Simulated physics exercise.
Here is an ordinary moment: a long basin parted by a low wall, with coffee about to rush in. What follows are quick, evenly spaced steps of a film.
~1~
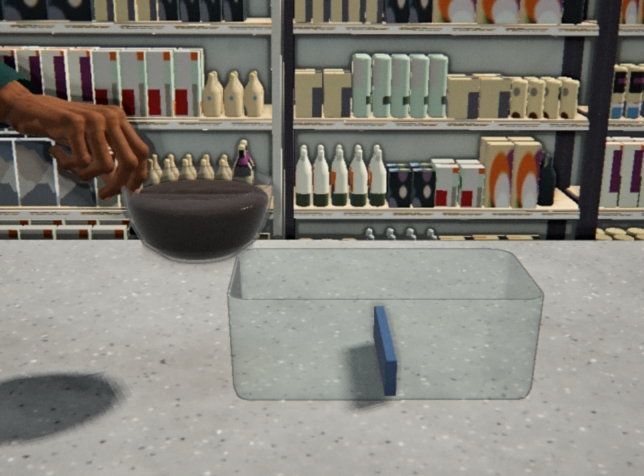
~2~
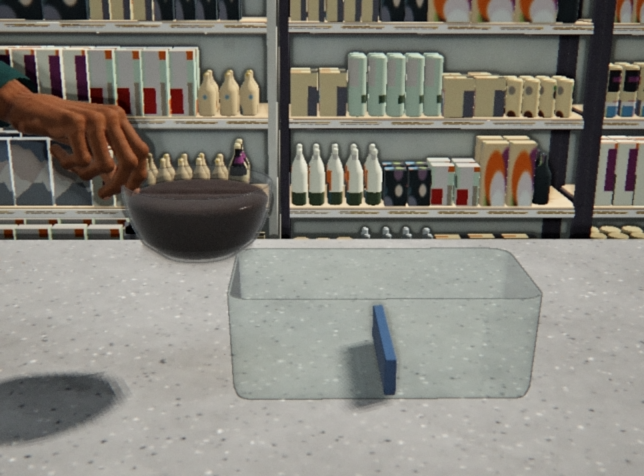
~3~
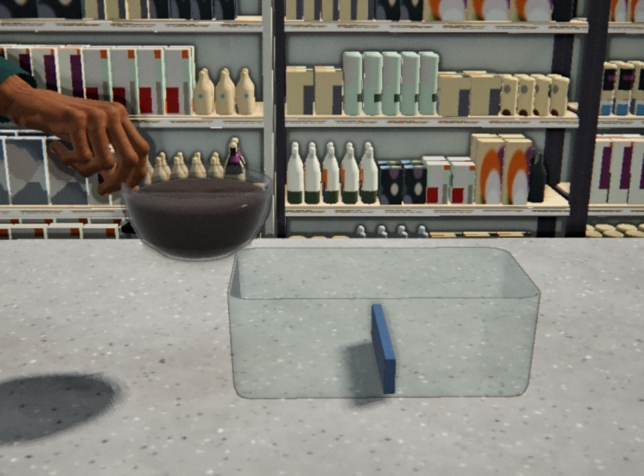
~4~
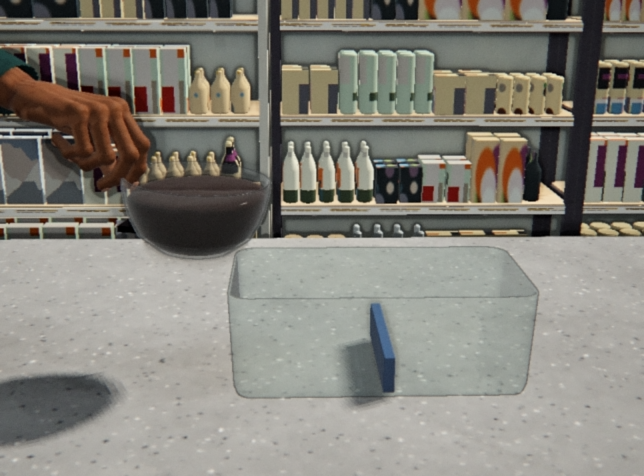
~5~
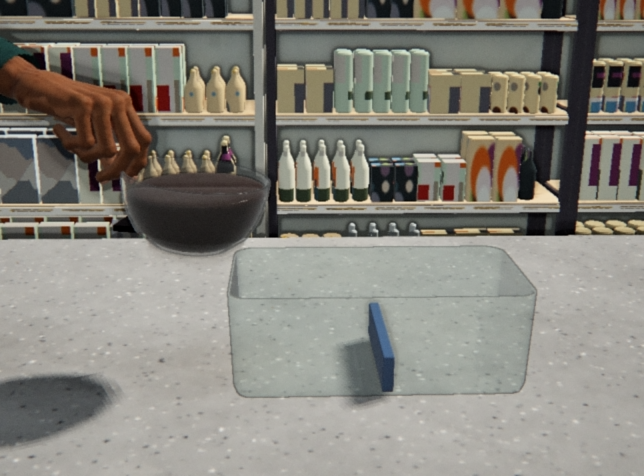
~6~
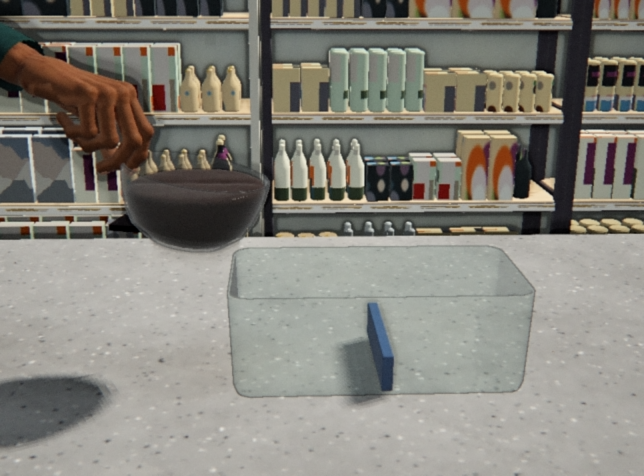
To begin with, a hand at the left holds a clear bowl of dark coffee almost level above a pale speckled counter, beside a long clear basin with a low blue wall inside. Then the bowl tilts slightly, while the basin stays empty and the store shelves behind shift slightly left.
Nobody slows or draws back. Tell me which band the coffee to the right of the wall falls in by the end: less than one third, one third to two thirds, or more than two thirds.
It falls in the less than one third band.
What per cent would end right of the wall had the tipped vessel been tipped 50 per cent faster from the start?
Roughly 35 in a hundred.
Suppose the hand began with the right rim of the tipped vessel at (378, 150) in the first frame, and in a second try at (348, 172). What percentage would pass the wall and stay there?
In order, some 90 and 95 percent.
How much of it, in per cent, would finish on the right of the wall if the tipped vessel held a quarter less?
5 %.
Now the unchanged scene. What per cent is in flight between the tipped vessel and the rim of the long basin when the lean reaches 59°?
Airborne fraction: Approx. 30 %.
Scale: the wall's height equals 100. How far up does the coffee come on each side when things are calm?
Left 70 per cent, right 10.
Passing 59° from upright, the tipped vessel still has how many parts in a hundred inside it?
Near 55 percent is still in there.
A moment on, the tilt is 59° and 57 per cent is still to pour, 13 is left of the wall and 0 right of it.
Next, the tilt is 92° and 6 per cent is still to pour, 66 is left of the wall and 15 right of it.
Then the tilt is 100° and 0 per cent is still to pour, 84 is left of the wall and 15 right of it.
Later the tilt is 100° and 0 per cent is still to pour, 82 is left of the wall and 17 right of it.
In the end 82 per cent lies left of the wall, 17 right of it and 1 outside.
